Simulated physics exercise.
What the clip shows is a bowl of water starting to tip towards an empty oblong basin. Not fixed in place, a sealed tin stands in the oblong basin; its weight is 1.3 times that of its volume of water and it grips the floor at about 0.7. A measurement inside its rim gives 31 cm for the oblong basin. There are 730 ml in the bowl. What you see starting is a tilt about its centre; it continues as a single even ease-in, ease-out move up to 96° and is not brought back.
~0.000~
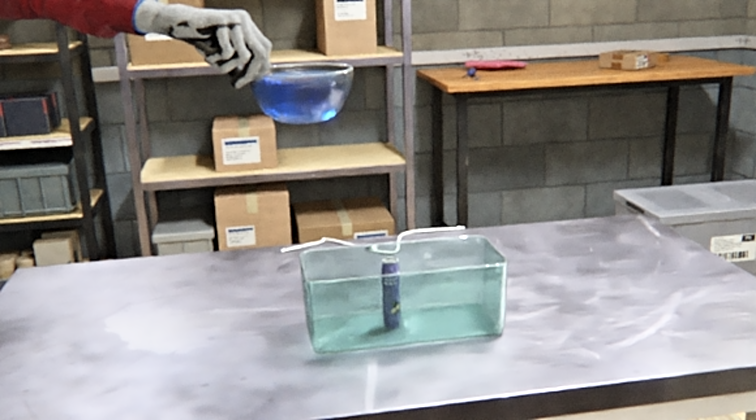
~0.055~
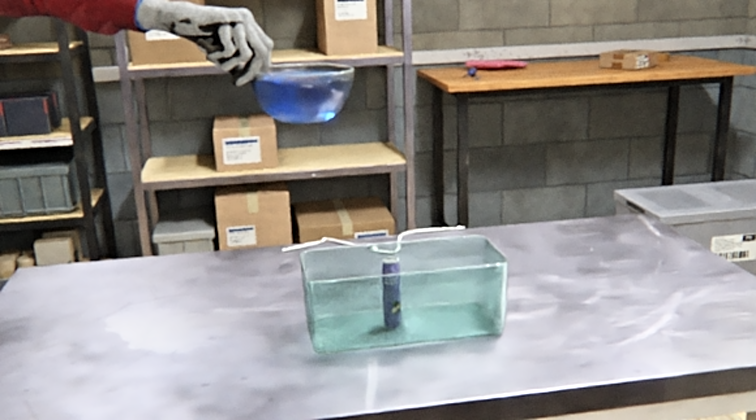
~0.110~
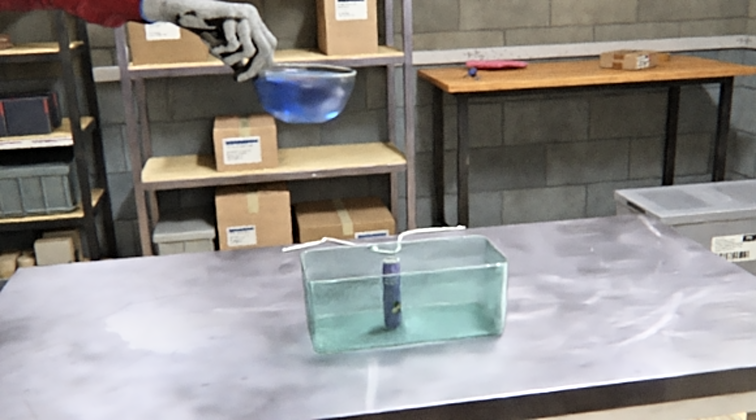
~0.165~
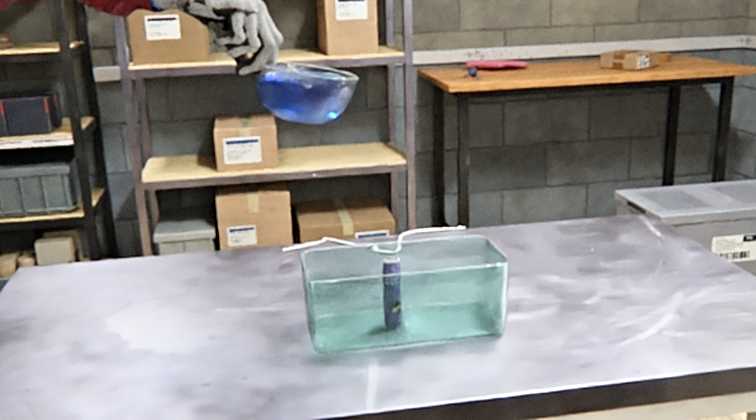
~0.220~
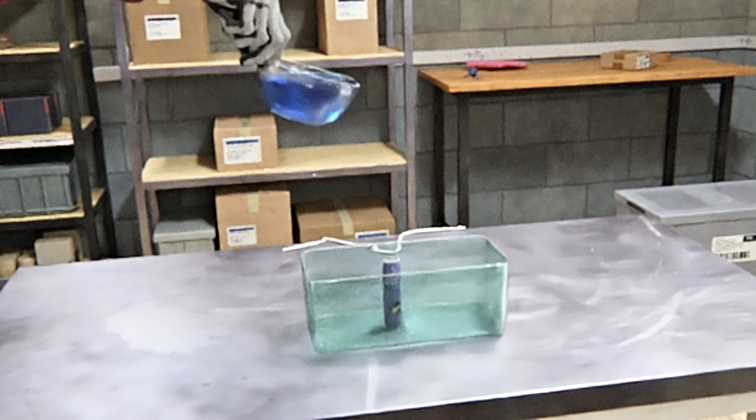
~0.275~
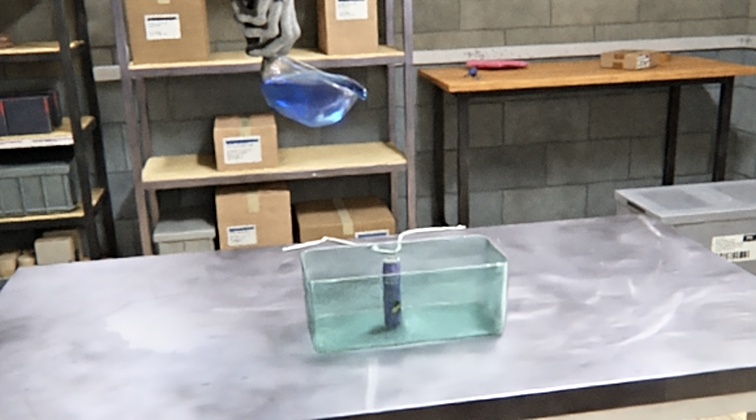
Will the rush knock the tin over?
Most probably it will lose its balance.
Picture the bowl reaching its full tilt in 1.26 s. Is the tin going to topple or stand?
Well, the tin simply holds firm.
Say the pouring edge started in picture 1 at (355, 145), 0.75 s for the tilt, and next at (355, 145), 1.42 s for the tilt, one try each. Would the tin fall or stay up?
Run one: It does not tip. Run two: It does not tip.
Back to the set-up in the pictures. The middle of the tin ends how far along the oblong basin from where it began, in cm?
Looks like roughly 7.5 cm in total.
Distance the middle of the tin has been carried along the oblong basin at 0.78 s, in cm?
It has moved some 0 cm.
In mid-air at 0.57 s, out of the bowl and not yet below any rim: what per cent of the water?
Near 62 per cent at that time.
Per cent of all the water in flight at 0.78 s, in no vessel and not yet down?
Near 18 percent.
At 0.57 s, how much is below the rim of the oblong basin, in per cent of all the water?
Roughly 14 per cent.
Then, 0.57 s in, the tilt is 83° and 24 per cent is still to pour; the tin stands where it began.
Then, 0.78 s in, the tilt is 96° and 2 per cent is still to pour; the tin stands where it began.
Then, 1.01 s in, the tilt is 96° and 0 per cent is still to pour; the tin leans 7°.
Then, 1.25 s in, the tilt is 96° and 0 per cent is still to pour; the tin leans 12°.
Finally, the tin lies on its side.
